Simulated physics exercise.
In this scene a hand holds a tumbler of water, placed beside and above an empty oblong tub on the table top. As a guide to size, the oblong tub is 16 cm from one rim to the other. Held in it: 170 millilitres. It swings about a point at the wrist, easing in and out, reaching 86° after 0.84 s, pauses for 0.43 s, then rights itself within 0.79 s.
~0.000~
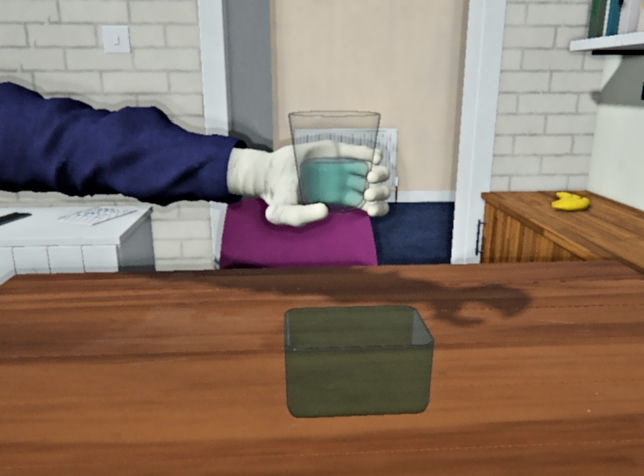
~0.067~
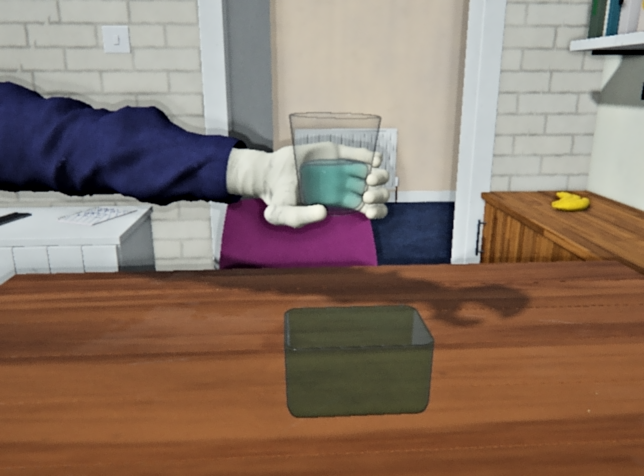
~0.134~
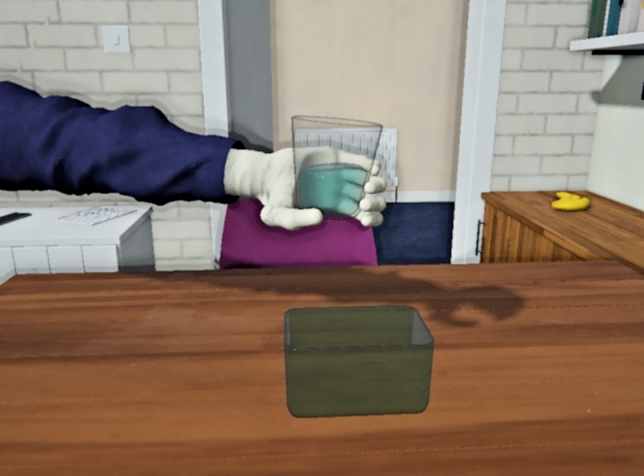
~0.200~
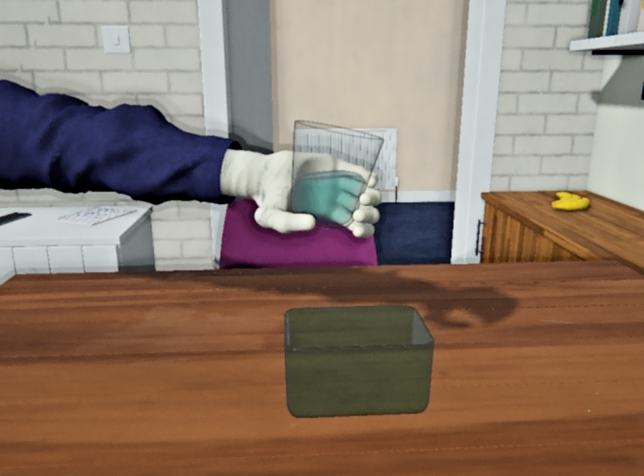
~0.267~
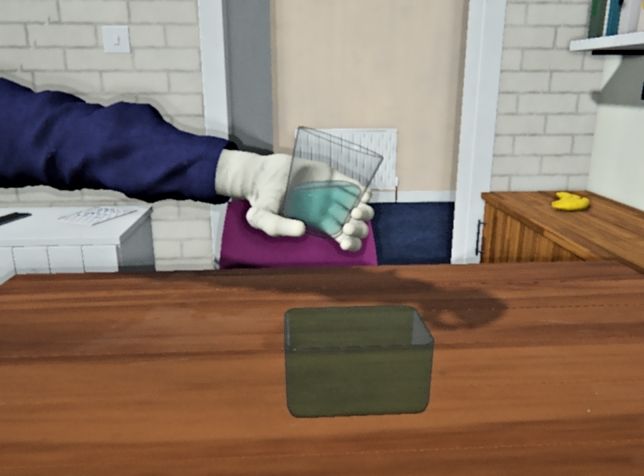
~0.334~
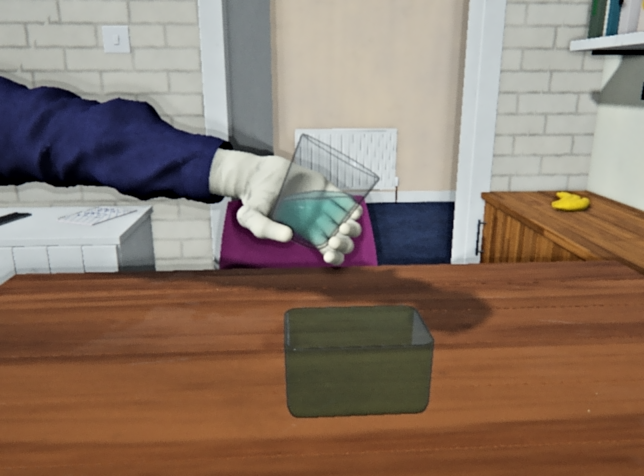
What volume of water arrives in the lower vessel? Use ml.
Roughly 160 ml.
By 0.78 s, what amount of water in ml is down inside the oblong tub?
Roughly 20 ml.
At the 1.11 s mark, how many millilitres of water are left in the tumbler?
35 ml or so.
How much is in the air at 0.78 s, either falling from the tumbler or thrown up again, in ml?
It comes to about 35 ml.
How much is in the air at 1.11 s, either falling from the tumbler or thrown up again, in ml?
Roughly 25 ml is airborne.
By 0.78 s the tilt is 85° and the oblong tub has 20 ml, the tumbler 115 ml, and 0 ml is on the table top.
By 1.11 s the tilt is 86° and the oblong tub has 115 ml, the tumbler 35 ml, and 0 ml is on the table top.
By 1.45 s the tilt is 75° and the oblong tub has 155 ml, the tumbler 10 ml, and 5 ml is on the table top.
By 1.82 s the tilt is 18° and the oblong tub has 160 ml, the tumbler 10 ml, and 5 ml is on the table top.
At rest the oblong tub has 160 ml, the tumbler 10 ml, and 5 ml is on the table top.
